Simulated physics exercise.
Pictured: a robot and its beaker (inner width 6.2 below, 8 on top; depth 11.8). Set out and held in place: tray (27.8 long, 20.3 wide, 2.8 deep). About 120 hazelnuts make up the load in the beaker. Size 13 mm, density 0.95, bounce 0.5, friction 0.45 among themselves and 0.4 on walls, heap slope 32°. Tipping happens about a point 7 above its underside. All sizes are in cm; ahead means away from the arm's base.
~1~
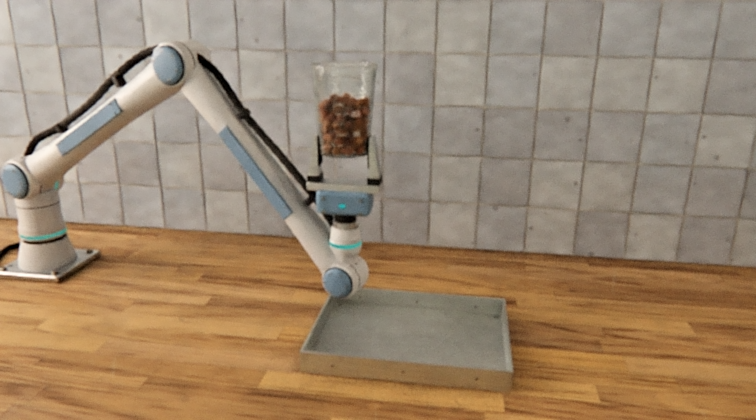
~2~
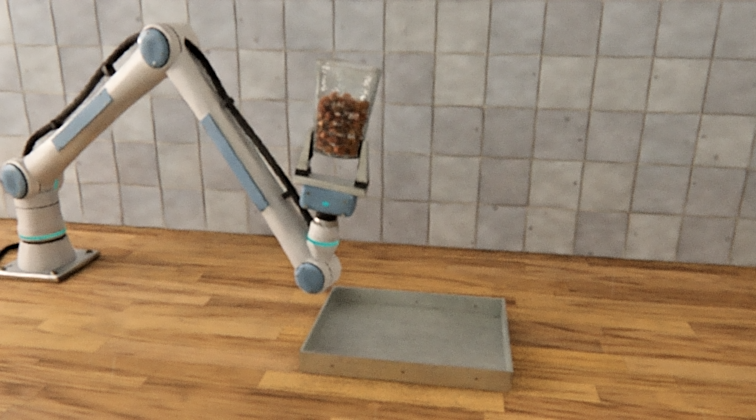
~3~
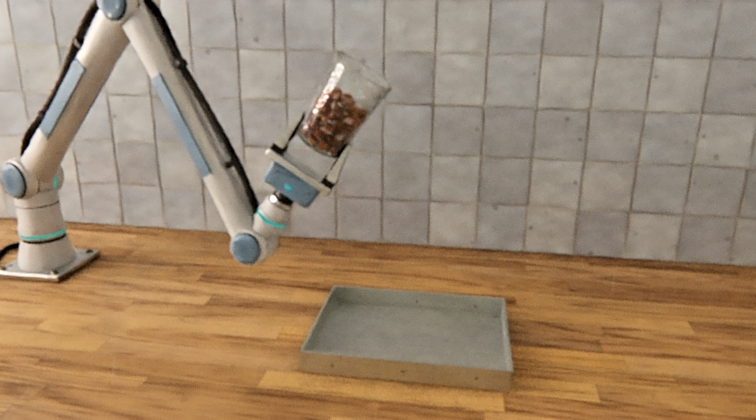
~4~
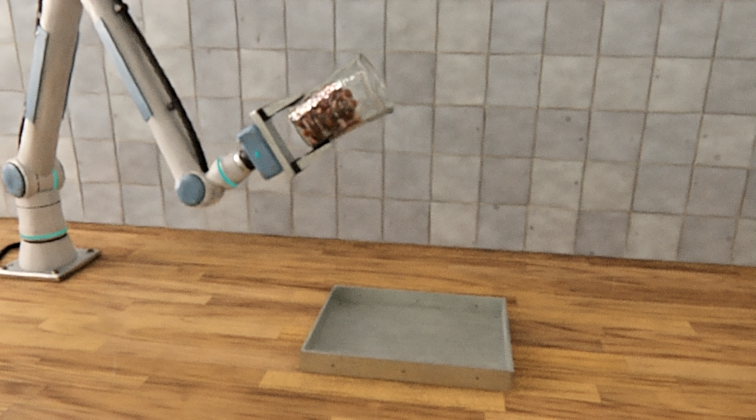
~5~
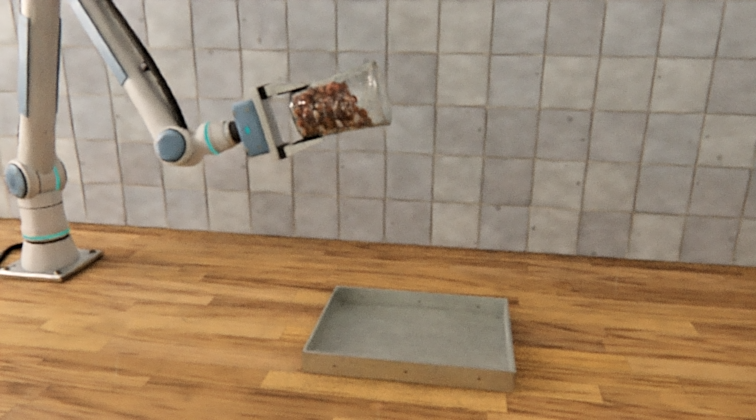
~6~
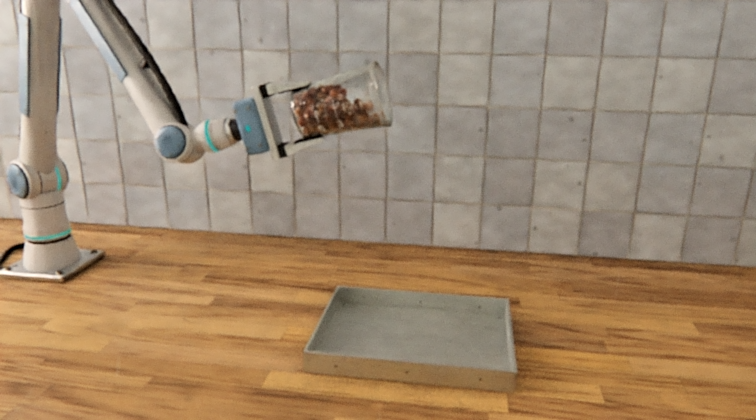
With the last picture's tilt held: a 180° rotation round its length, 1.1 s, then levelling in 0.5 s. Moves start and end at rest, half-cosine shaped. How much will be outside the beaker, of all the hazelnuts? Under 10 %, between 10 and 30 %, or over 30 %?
Under 10 %.
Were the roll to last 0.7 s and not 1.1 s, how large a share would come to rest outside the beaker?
Then roughly 0 %.
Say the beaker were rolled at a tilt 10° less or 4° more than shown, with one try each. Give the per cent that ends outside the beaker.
You'd get close to 0 per cent, then close to 10 per cent.
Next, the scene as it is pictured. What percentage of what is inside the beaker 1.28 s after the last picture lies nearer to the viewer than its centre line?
Roughly 35 per cent.
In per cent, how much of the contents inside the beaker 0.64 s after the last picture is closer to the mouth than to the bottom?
Mouth-half share: Approx. 35 %.
Then, 0.64 s later, tipped 75°, highest piece 38 above the table; 121 in the beaker.
Then, 1.28 s later, tipped 53°, highest piece 38 above the table; 119 in the beaker, 1 in the tray, 1 in flight or on a rim.
Then, 1.80 s later, upright, highest piece 39 above the table; 119 in the beaker, 2 in the tray.
Then, 2.50 s later, upright, highest piece 39 above the table; 119 in the beaker, 2 in the tray.
At rest, 119 in the beaker, 2 in the tray. That is 2 % outside the beaker.
